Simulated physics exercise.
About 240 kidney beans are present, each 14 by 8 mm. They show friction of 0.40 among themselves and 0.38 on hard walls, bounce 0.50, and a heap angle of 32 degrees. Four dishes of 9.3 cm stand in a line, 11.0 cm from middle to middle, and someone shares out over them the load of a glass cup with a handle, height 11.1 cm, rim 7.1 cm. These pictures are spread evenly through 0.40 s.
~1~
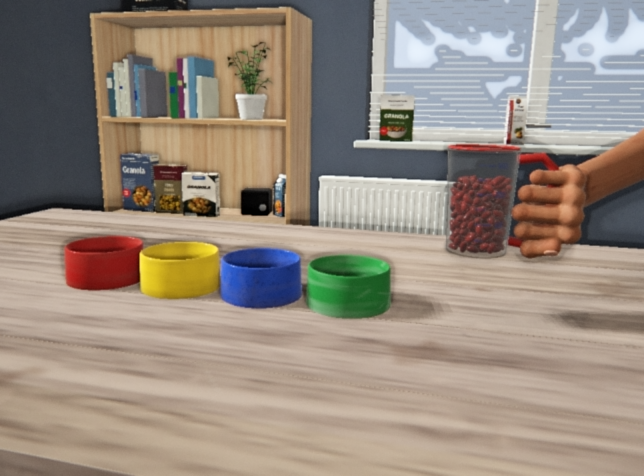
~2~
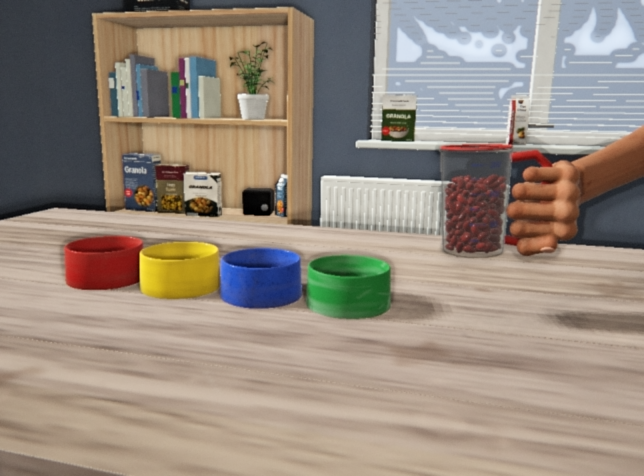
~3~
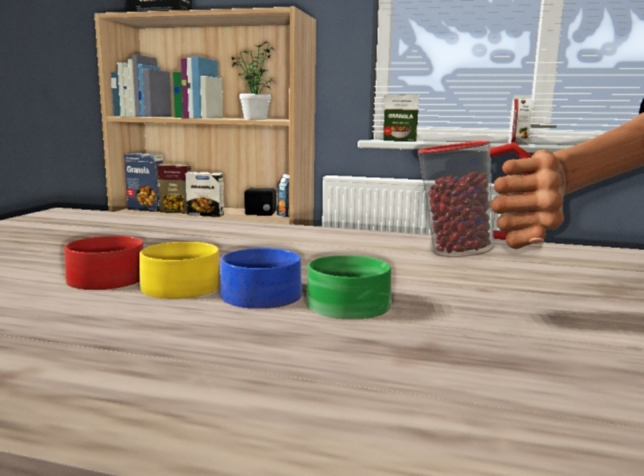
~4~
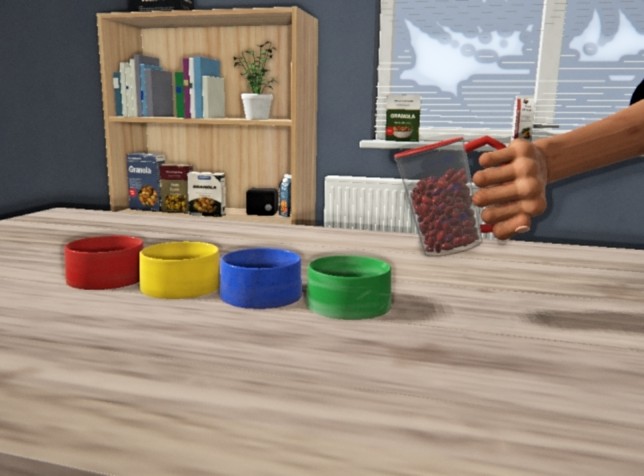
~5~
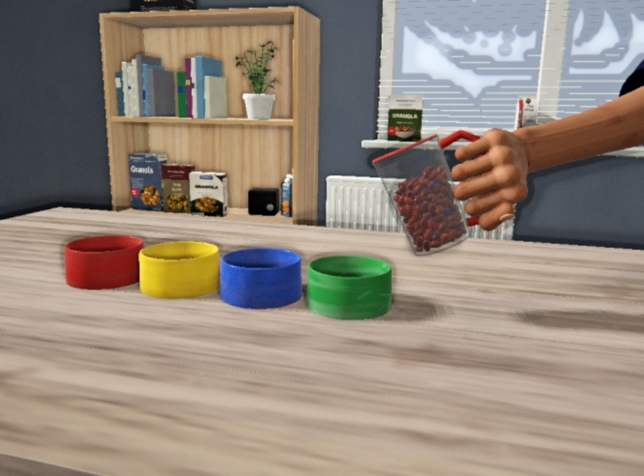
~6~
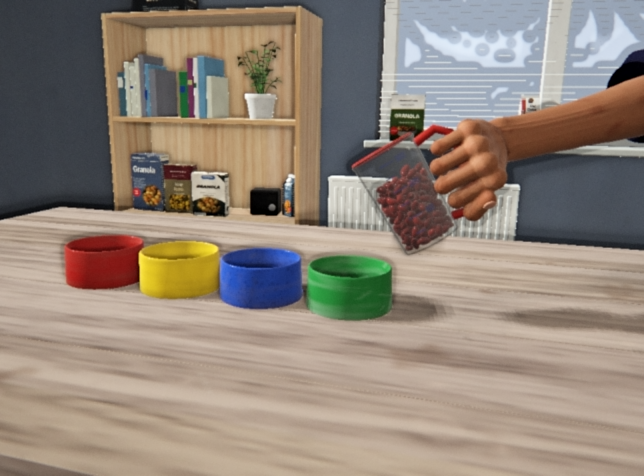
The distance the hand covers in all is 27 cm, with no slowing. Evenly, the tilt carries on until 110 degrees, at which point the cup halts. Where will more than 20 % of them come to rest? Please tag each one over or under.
Red - under; blue - under; green - under; yellow - over; counter - under.
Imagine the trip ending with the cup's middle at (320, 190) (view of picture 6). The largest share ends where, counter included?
Result: Largest portion at blue.
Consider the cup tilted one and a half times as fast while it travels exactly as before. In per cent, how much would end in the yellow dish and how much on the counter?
Result - yellow dish: 70; counter: 10.
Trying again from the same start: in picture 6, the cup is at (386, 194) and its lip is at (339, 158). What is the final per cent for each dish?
You'd end up with red at 0, blue at 0, green at 0 and yellow at 100.
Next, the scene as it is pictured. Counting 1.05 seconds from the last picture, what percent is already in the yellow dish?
Close to 55 per cent at that point.
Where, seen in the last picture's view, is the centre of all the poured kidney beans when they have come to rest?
Est. centre at rest: (185, 267) px.
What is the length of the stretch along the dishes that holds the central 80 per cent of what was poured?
About 5 cm.
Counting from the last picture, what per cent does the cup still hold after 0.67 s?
Roughly 100 per cent, give or take.
Then, 0.40 s after the last picture, tilt 69 degrees; cup holds 100 %.
Then, 0.67 s after the last picture, tilt 95 degrees; cup holds 100 %.
Then, 1.05 s after the last picture, tilt 110 degrees; cup holds 40 %, yellow 55 %.
In the end, red 0 %, blue 0 %, green 0 %, yellow 100 %, counter 0 %.
